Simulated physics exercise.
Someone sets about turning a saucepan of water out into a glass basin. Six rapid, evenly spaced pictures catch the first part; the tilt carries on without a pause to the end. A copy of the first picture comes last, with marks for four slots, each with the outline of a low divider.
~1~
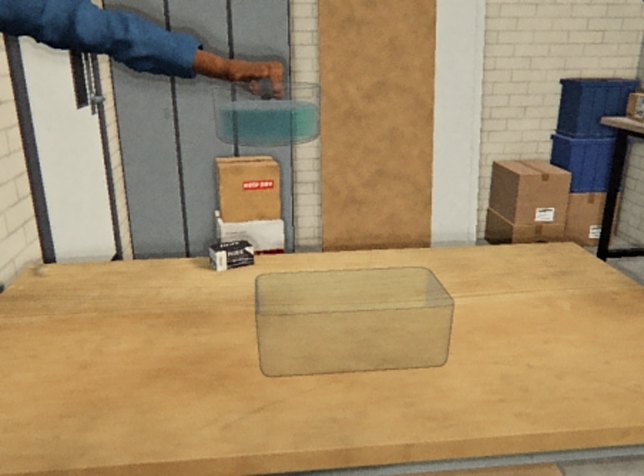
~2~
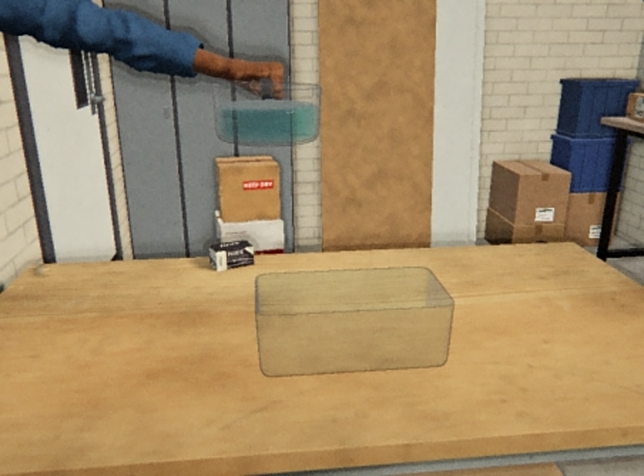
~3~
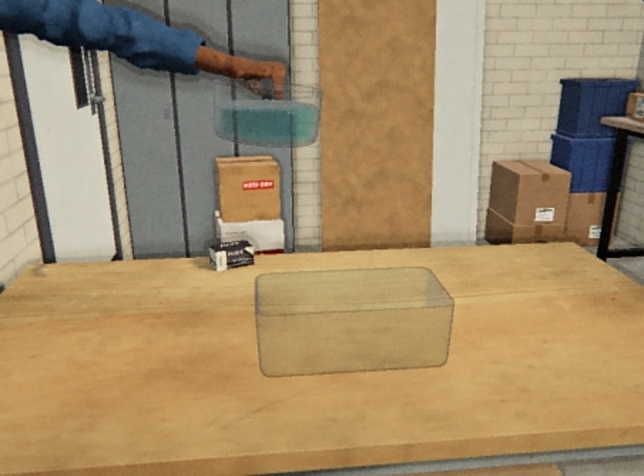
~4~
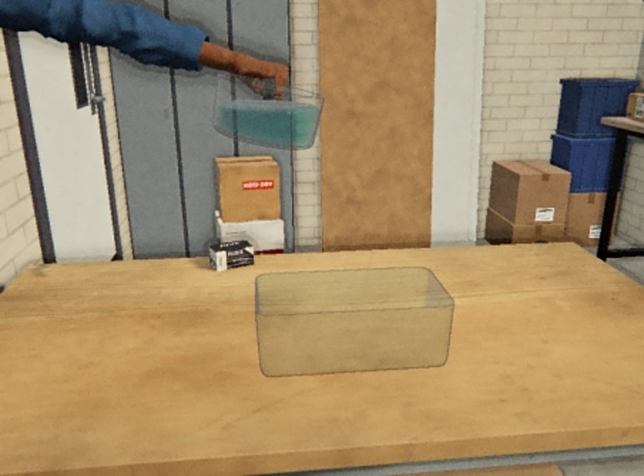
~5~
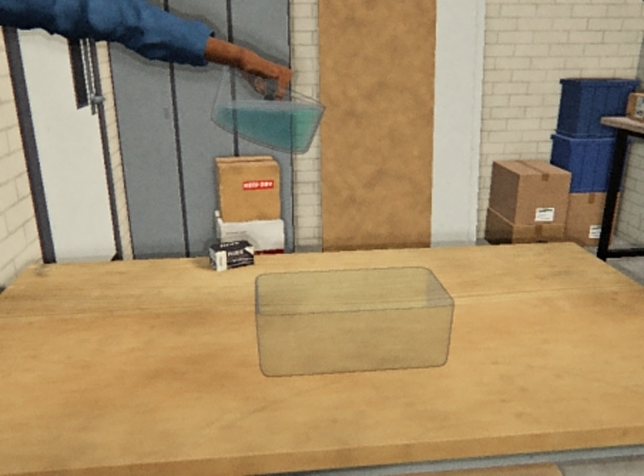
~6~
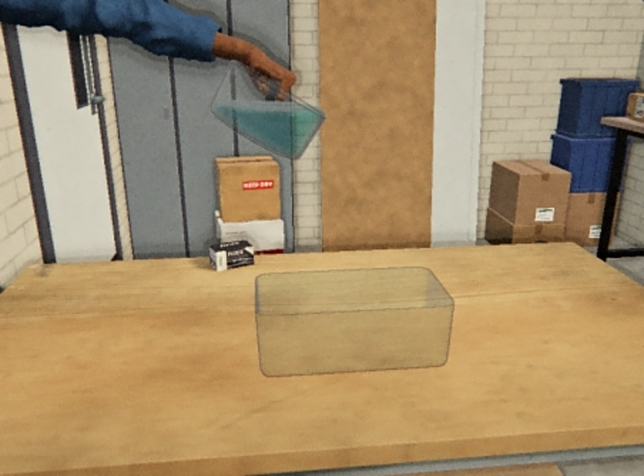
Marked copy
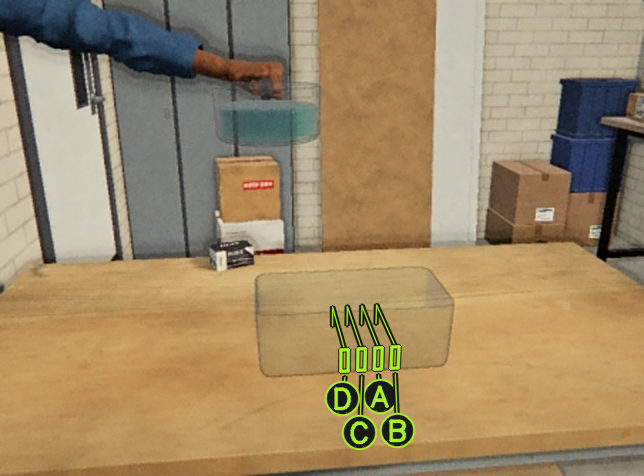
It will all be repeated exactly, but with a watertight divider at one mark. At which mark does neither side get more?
A.
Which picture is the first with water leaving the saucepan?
In picture 6.
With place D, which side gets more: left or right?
More ends on the right.
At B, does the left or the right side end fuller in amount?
More ends on the left.
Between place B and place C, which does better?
That is place C.
On the marked copy, A at (378, 374); B at (395, 373); C at (361, 375); D at (344, 376).
For place A, about 50 % ends left of the wall and 46 % right of it; 4 % is lost outside.
For place B, about 74 % ends left of the wall and 22 % right of it; 4 % is lost outside.
For place C, about 34 % ends left of the wall and 63 % right of it; 4 % is lost outside.
For place D, about 11 % ends left of the wall and 85 % right of it; 4 % is lost outside.
